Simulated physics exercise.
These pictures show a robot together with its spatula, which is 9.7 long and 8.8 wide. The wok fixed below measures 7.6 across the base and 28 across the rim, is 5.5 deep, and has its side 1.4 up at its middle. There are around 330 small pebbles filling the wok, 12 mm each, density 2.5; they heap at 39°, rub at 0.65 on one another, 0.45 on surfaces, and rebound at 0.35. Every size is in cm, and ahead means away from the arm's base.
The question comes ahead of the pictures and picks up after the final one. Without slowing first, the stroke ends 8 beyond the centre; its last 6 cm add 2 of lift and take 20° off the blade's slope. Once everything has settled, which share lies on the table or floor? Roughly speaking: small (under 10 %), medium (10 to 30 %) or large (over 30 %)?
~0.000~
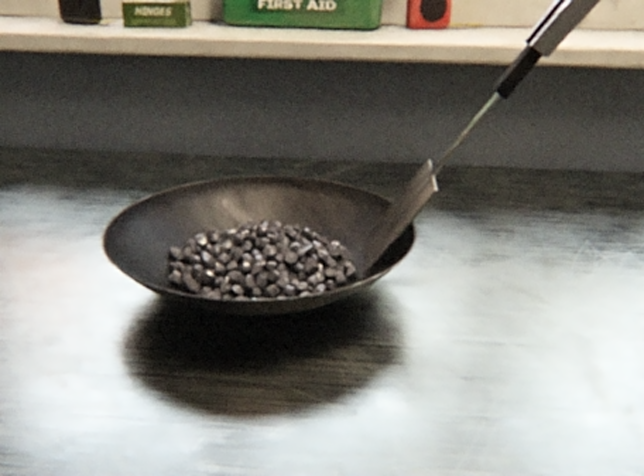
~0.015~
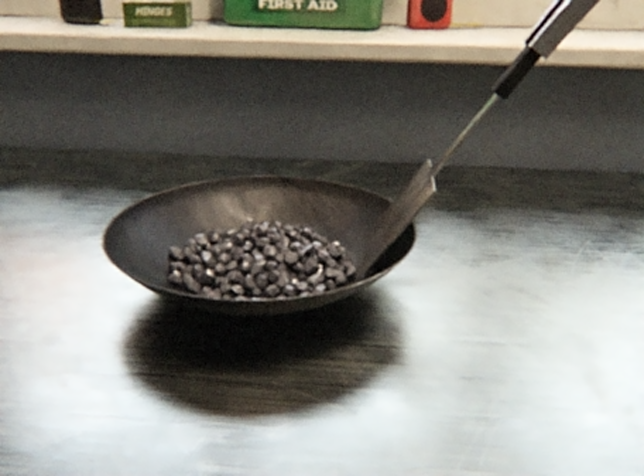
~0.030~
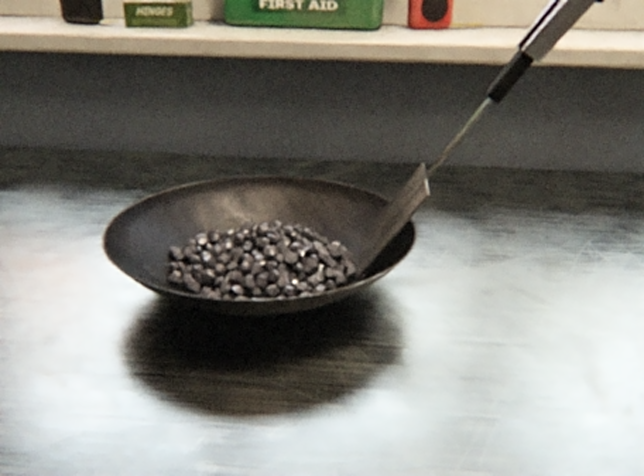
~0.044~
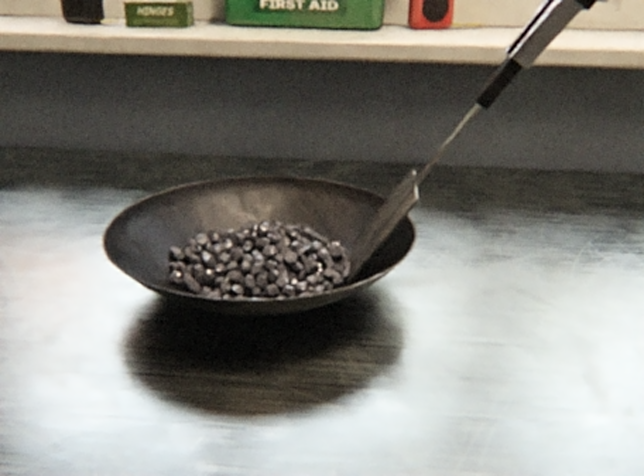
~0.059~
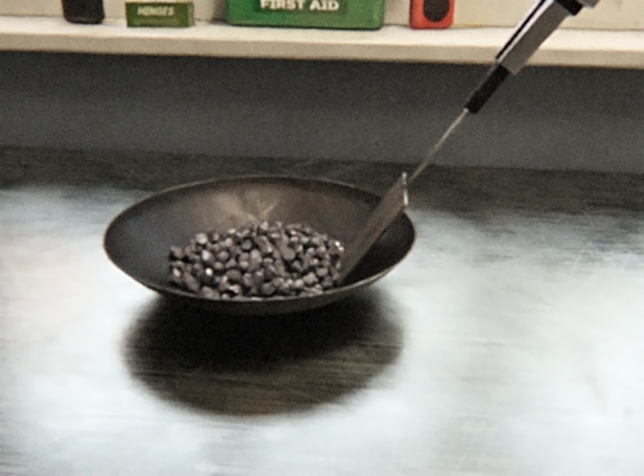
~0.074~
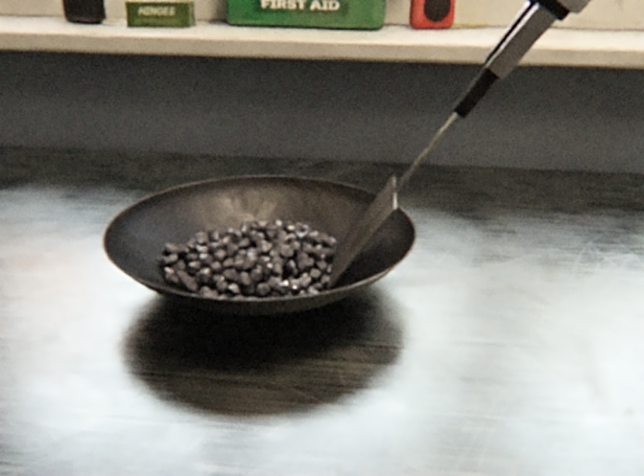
Roughly, medium, from 10 to 30 %.
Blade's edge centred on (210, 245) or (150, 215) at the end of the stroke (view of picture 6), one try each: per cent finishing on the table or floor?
Close to 5 and close to 50 per cent, respectively.
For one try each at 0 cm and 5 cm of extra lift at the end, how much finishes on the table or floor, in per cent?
Try one gives about 20 in a hundred, try two about 10 in a hundred.
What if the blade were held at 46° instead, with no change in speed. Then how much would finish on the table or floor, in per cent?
I'd expect near 15 percent then.
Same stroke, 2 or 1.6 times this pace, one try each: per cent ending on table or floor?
The two tries give about 40 and 35 in a hundred.
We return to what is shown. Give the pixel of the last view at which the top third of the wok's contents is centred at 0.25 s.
Centre: Roughly (165, 226) in the last picture.
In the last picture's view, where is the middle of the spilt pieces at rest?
Roughly (88, 255).
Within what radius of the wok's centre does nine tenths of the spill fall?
Distance: Approx. 25 cm.
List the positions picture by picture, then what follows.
Spatula top edge at (433, 173), sloping 56°; upper third of the load around (263, 252), from x 175 to 350, top at y 225; 332 in the wok, in the first picture.
Spatula top edge at (432, 174), sloping 56°; upper third of the load around (263, 252), from x 175 to 350, top at y 225, in the second picture.
Spatula top edge at (426, 177), sloping 56°; upper third of the load around (264, 252), from x 175 to 350, top at y 225, in the third picture.
Spatula top edge at (416, 182), sloping 56°; upper third of the load around (264, 252), from x 175 to 350, top at y 225, in the fourth picture.
Spatula top edge at (405, 187), sloping 56°; upper third of the load around (266, 251), from x 175 to 340, top at y 225, in the fifth picture.
Spatula top edge at (395, 190), sloping 56°; upper third of the load around (262, 249), from x 165 to 330, top at y 225; 332 in the wok, in the sixth picture.
After 0.16 s, sloping 56°, highest piece 7 above the table; 332 in the wok.
After 0.25 s, sloping 49°, highest piece 9 above the table; 329 in the wok, 3 on the blade or in flight.
After 0.50 s, sloping 36°, highest piece 7 above the table; 279 in the wok, 49 on the table or floor, 4 on the blade or in flight.
After 1.55 s, sloping 36°, highest piece 6 above the table; 278 in the wok, 54 on the table or floor.
At rest, 278 in the wok, 54 on the table or floor. That is 16 % on the table or floor.
